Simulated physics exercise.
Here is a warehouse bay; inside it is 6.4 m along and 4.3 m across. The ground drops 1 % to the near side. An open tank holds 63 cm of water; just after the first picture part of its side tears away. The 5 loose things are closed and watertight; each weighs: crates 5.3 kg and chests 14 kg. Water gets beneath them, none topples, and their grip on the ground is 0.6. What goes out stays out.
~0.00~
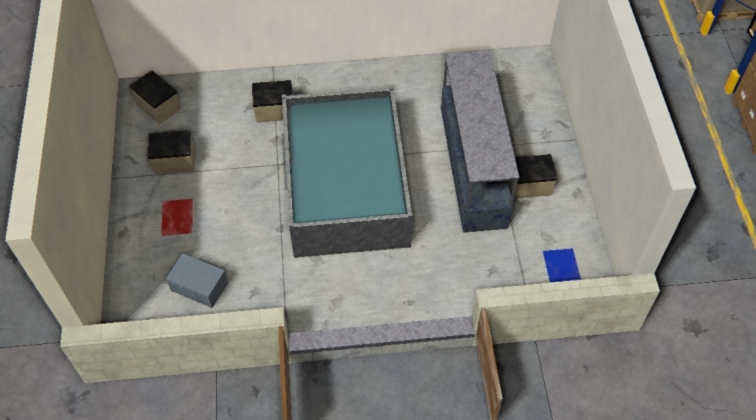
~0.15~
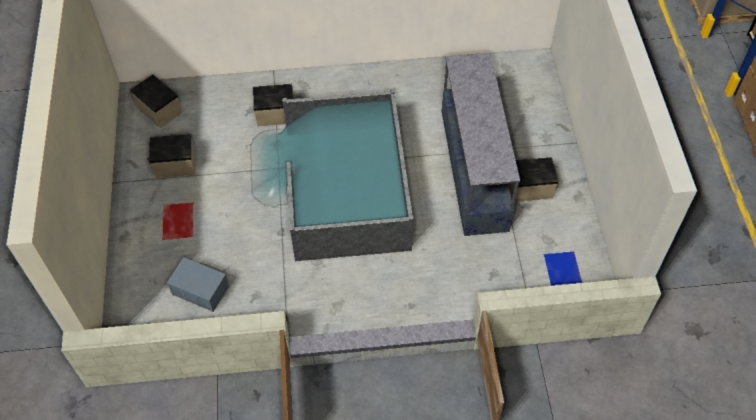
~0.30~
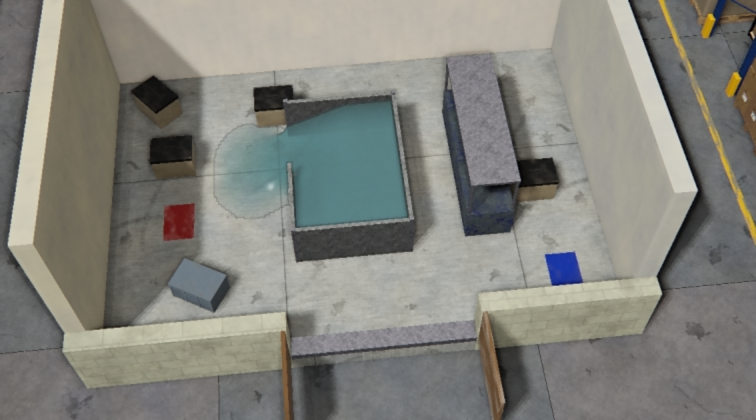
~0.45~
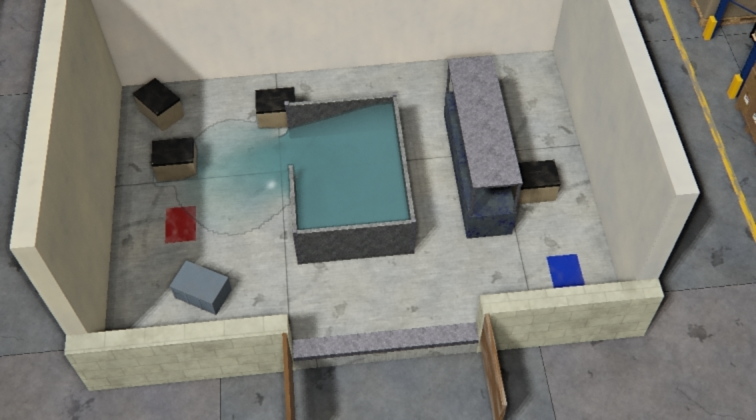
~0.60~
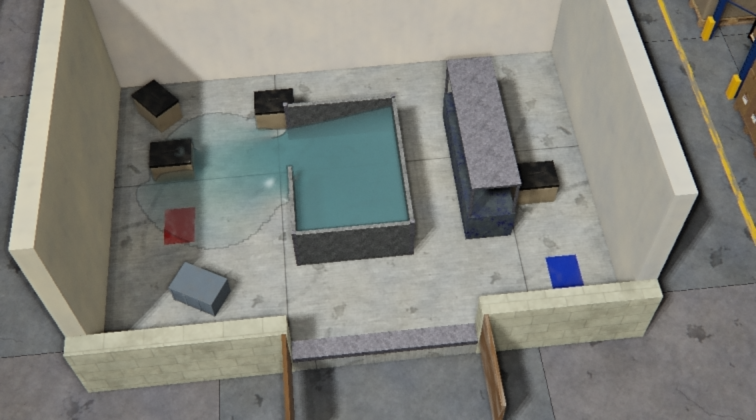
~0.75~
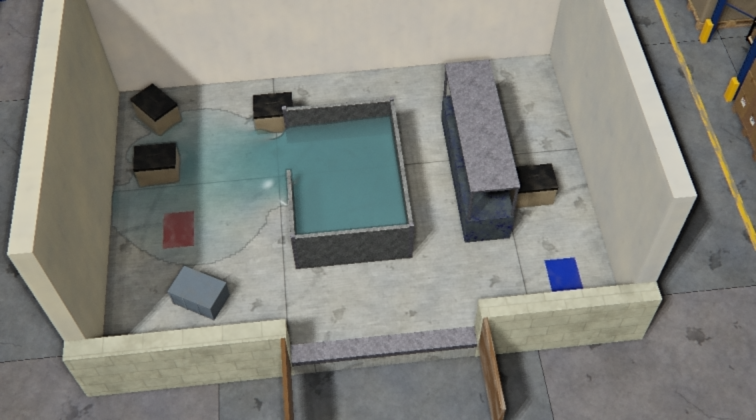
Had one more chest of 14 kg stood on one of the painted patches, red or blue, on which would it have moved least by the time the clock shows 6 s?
Put it on blue.
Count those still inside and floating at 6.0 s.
I count 3.
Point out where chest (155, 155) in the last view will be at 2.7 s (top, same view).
Near (126, 167).
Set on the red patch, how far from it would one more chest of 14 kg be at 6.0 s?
Some 400 cm.
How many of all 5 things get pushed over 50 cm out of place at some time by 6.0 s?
That makes 4.
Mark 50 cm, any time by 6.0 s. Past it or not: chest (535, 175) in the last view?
Answer: Less.
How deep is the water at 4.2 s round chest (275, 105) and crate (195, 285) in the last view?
About 5 and 4 cm.
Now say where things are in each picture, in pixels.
In the first picture, a chest at (169, 143) rests on the ground; a crate at (195, 274) rests on the ground; the red patch at (177, 217); the blue patch at (562, 268); water covers 2.8 m2; 0 of 5 have shifted.
In the second picture, a chest at (170, 147) rests on the ground; a crate at (196, 278) rests on the ground; the red patch at (178, 221); the blue patch at (563, 271); water covers 3.4 m2; 0 of 5 have shifted.
In the third picture, a chest at (171, 148), on the bottom; a crate at (197, 279) rests on the ground; the red patch at (179, 222); the blue patch at (564, 272); water covers 4.1 m2; 0 of 5 have shifted.
In the fourth picture, a chest at (172, 151) rests on the ground; a crate at (199, 281), on the bottom; the red patch at (181, 224); the blue patch at (566, 274); 5.1 m2 under water; 0 of 5 have shifted.
In the fifth picture, a chest at (170, 152) rests on the ground; a crate at (198, 283) rests on the ground; the red patch at (180, 226); the blue patch at (565, 274); water covers 6.1 m2; 0 of 5 have shifted.
In the sixth picture, a chest at (154, 156), on the bottom, 20 cm from its start; a crate at (197, 287), on the bottom; the red patch at (179, 230); the blue patch at (564, 277); water covers 7.2 m2; 1 of 5 have shifted.
After 1.2 s on red it would be 63 cm off in 7 cm of water; on blue it would be 0 cm off in 0 cm of water.
After 2.7 s on red it would be 157 cm off in 17 cm of water; on blue it would be 0 cm off in 0 cm of water.
After 4.2 s on red it would be 212 cm off in 6 cm of water; on blue it would be 0 cm off in 0 cm of water.
After 6.0 s on red it would be 388 cm off in 5 cm of water; on blue it would be 9 cm off in 6 cm of water.
